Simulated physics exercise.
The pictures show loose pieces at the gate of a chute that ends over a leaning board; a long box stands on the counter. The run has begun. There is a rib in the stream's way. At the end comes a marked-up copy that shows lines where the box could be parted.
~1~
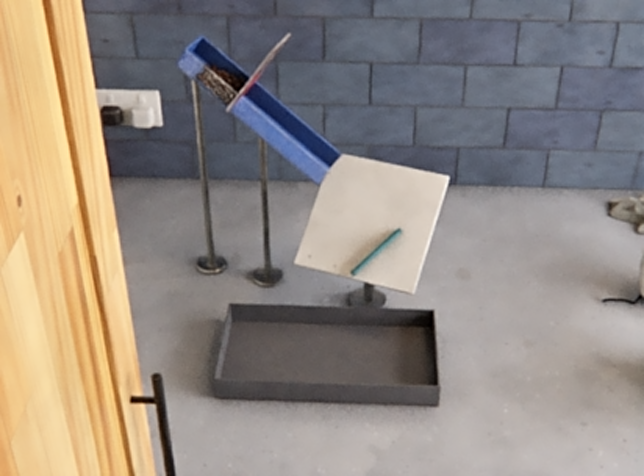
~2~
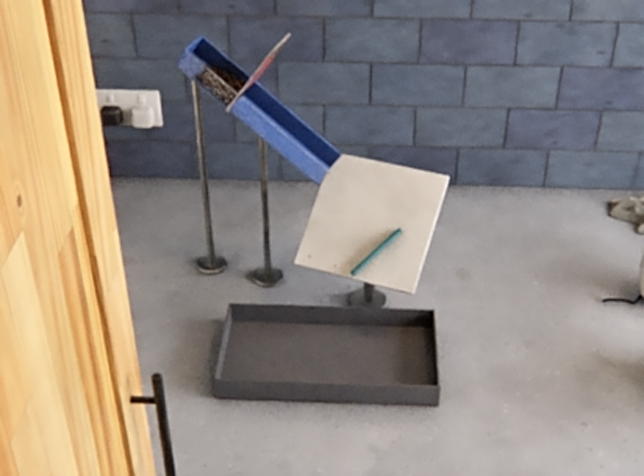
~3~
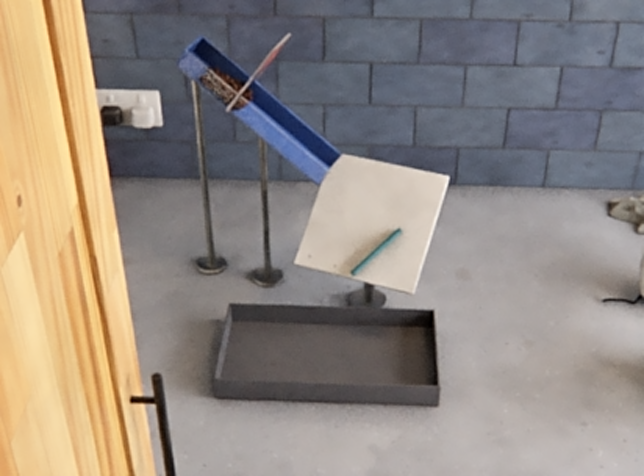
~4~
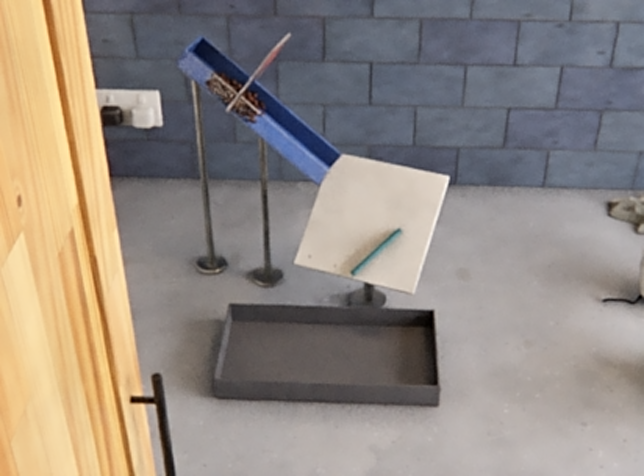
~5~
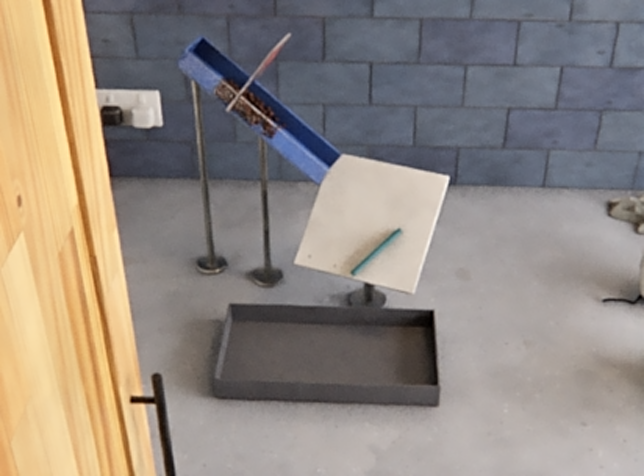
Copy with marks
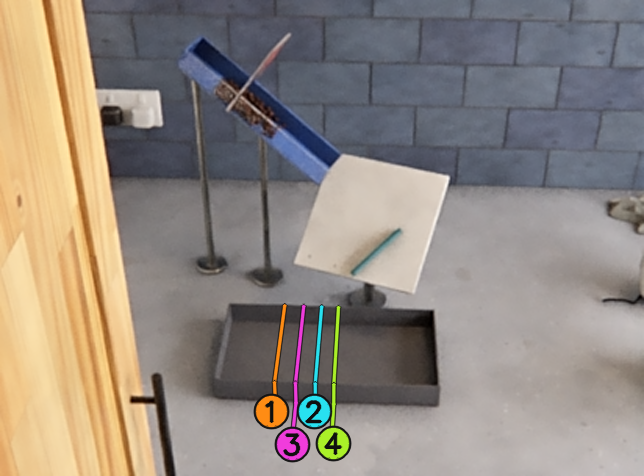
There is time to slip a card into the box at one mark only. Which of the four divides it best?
Go for 2.
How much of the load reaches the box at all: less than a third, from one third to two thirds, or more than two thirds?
About that: More than two thirds.
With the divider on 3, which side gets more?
The right side.
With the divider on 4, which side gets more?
The left side.
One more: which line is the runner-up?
That is line 4.
On the marked copy, line 1 crosses the front rim at (274, 381); line 2 crosses the front rim at (315, 382); line 3 crosses the front rim at (295, 382); line 4 crosses the front rim at (333, 383).
If 1 is chosen, of what is caught, a stray few on the left of the divider, nearly all on the right.
If 2 is chosen, of what is caught, about half on the left of the divider, about half on the right.
If 3 is chosen, of what is caught, a stray few on the left of the divider, nearly all on the right.
If 4 is chosen, of what is caught, most on the left of the divider, a small part on the right.
